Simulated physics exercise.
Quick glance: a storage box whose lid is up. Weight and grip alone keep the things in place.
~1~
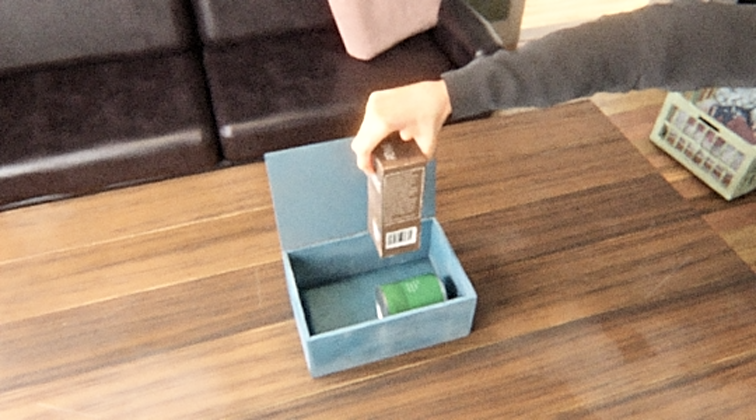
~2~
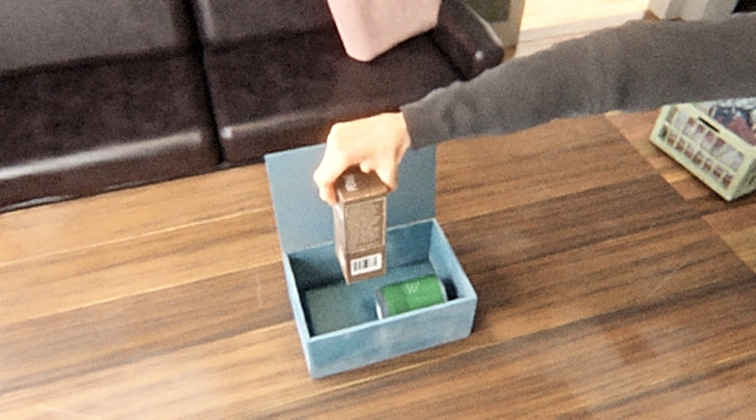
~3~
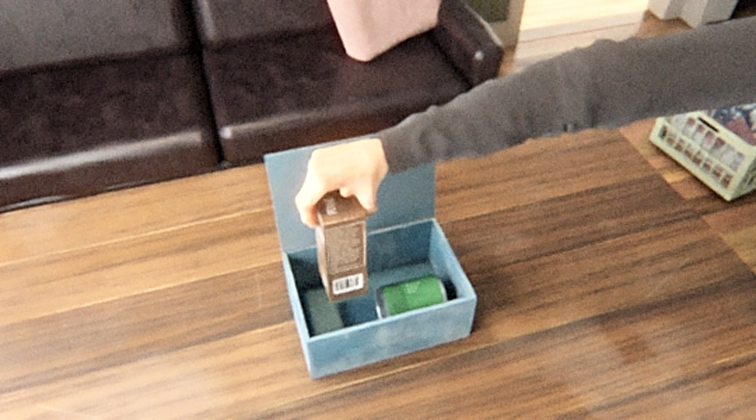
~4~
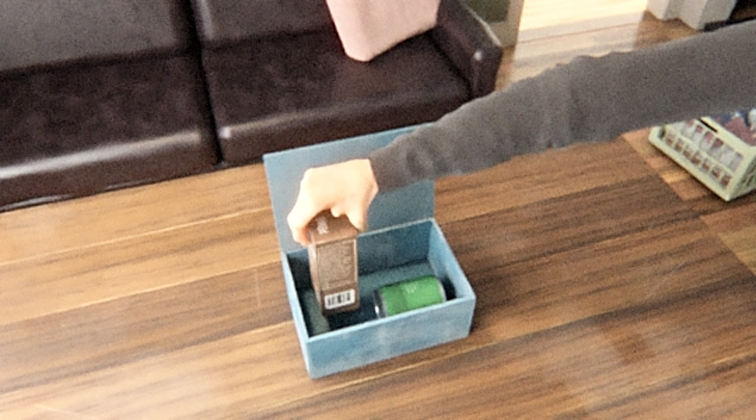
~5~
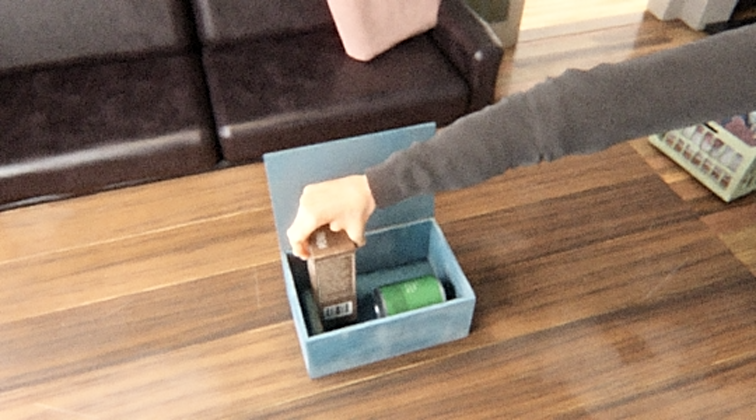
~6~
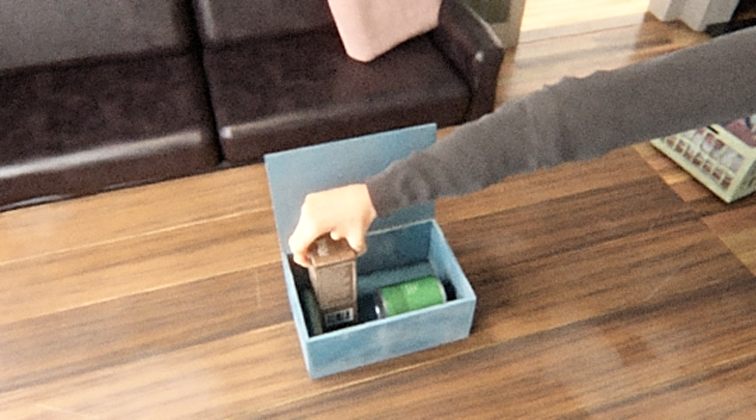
A hand held a brown carton above an open blue box with a green tin inside, moved it left, then lowered it into the box beside the tin, still gripping its top.
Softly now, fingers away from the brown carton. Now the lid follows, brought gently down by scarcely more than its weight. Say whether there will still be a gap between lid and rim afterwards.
There will still be a gap.
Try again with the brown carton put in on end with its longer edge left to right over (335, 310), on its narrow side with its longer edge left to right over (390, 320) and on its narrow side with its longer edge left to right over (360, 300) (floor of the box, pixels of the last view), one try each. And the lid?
Well, the first try leaves the lid standing open, the second leaves it lying shut, and the third leaves it lying shut.
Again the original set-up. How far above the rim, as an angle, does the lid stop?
It stays some 30° above the rim.
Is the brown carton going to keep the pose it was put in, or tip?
Observation: The brown carton tilts over.
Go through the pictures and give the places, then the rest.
In the first picture, on its way; brown carton (395, 198); green tin (411, 301).
In the second picture, on its way; brown carton (360, 225); green tin (411, 302).
In the third picture, on its way; brown carton (341, 246); green tin (411, 302).
In the fourth picture, on its way; brown carton (333, 263); green tin (410, 302).
In the fifth picture, on its way; brown carton (332, 275); green tin (409, 302).
In the sixth picture, put in, still held; brown carton (333, 283); green tin (410, 303).
Then, 1.40 s past the last view, lid 72° above the rim.
Then, 2.20 s past the last view, lid 33° above the rim; brown carton rocked 28° from its first pose near (340, 304).
Finally, lid 29° above the rim; moved from the start, brown carton; green tin still in place. Final places as the last picture's camera would see them, brown carton near (341, 307).
